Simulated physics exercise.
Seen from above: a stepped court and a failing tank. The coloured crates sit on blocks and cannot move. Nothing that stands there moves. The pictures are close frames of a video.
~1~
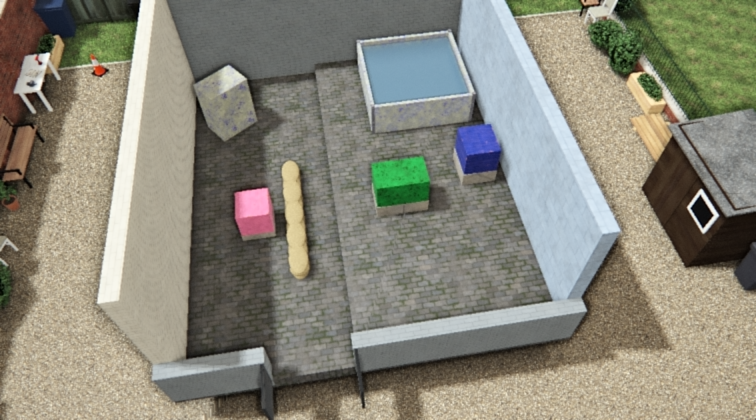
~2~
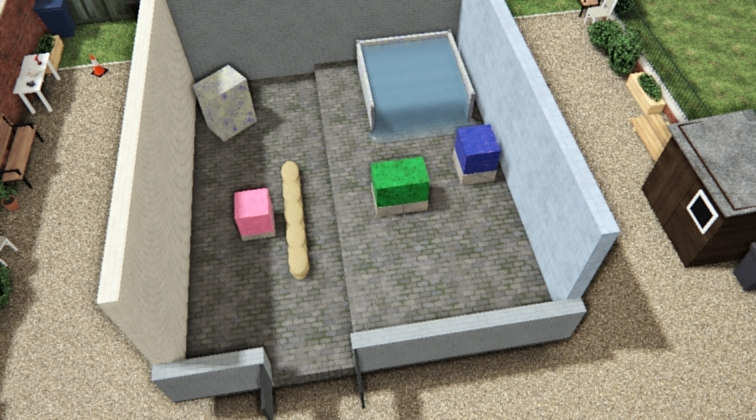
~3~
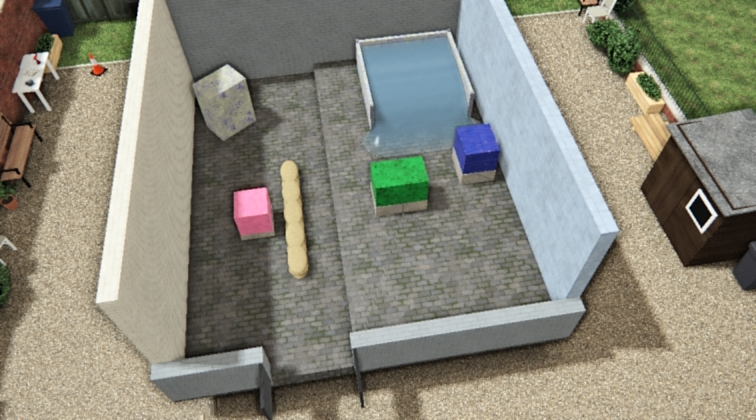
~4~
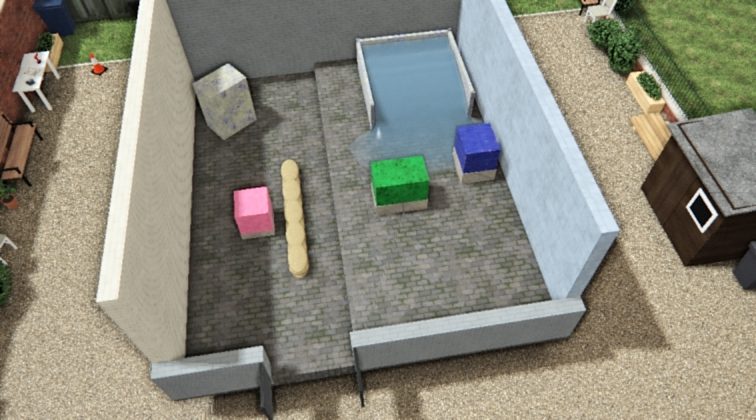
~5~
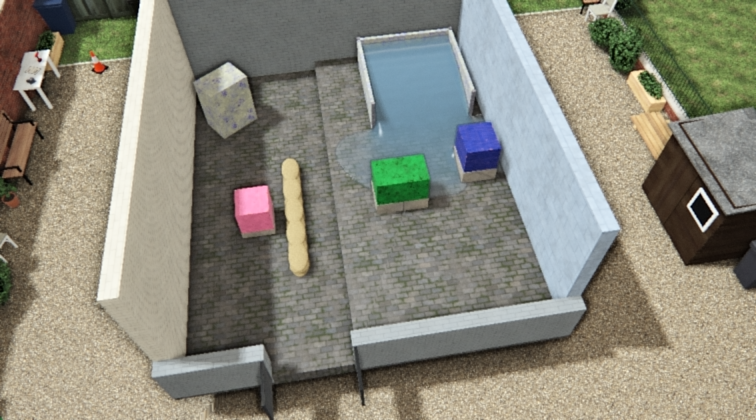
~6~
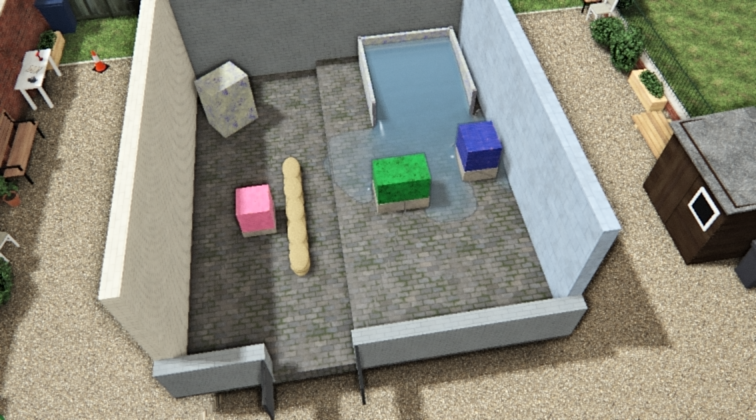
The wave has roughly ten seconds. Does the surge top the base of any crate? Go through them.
The blue crate is soaked; the pink crate keeps dry; the green crate is soaked.
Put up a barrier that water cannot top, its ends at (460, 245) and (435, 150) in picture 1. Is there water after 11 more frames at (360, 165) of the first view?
Verdict: Flooded.
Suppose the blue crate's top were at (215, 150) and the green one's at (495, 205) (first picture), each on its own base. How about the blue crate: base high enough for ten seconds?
One by one: The blue crate keeps dry.
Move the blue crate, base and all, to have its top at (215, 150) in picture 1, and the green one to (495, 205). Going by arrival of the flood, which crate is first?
First comes the green crate.
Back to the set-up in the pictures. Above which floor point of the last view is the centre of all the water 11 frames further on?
Close to (427, 161).
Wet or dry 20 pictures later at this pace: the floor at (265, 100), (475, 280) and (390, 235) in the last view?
As listed: Flooded, flooded, dry.
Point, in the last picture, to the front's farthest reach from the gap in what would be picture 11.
At about (513, 317).
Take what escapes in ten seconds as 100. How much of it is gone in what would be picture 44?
Near 55 in a hundred.
A moment on, water covers 30 % of the floor; the blue crate water round its plinth, the pink crate not reached, the green crate water round its plinth.
Next, water covers 40 % of the floor; the blue crate water round its plinth, the pink crate not reached, the green crate water round its plinth.
Then, water covers 55 % of the floor; the blue crate water round its plinth, the pink crate not reached, the green crate water round its plinth.
Later, water covers 80 % of the floor; the blue crate water round its plinth, the pink crate not reached, the green crate water round its plinth.
In the end, water covers 90 % of the floor; the blue crate was topped, the pink crate stayed above the water, the green crate was topped.
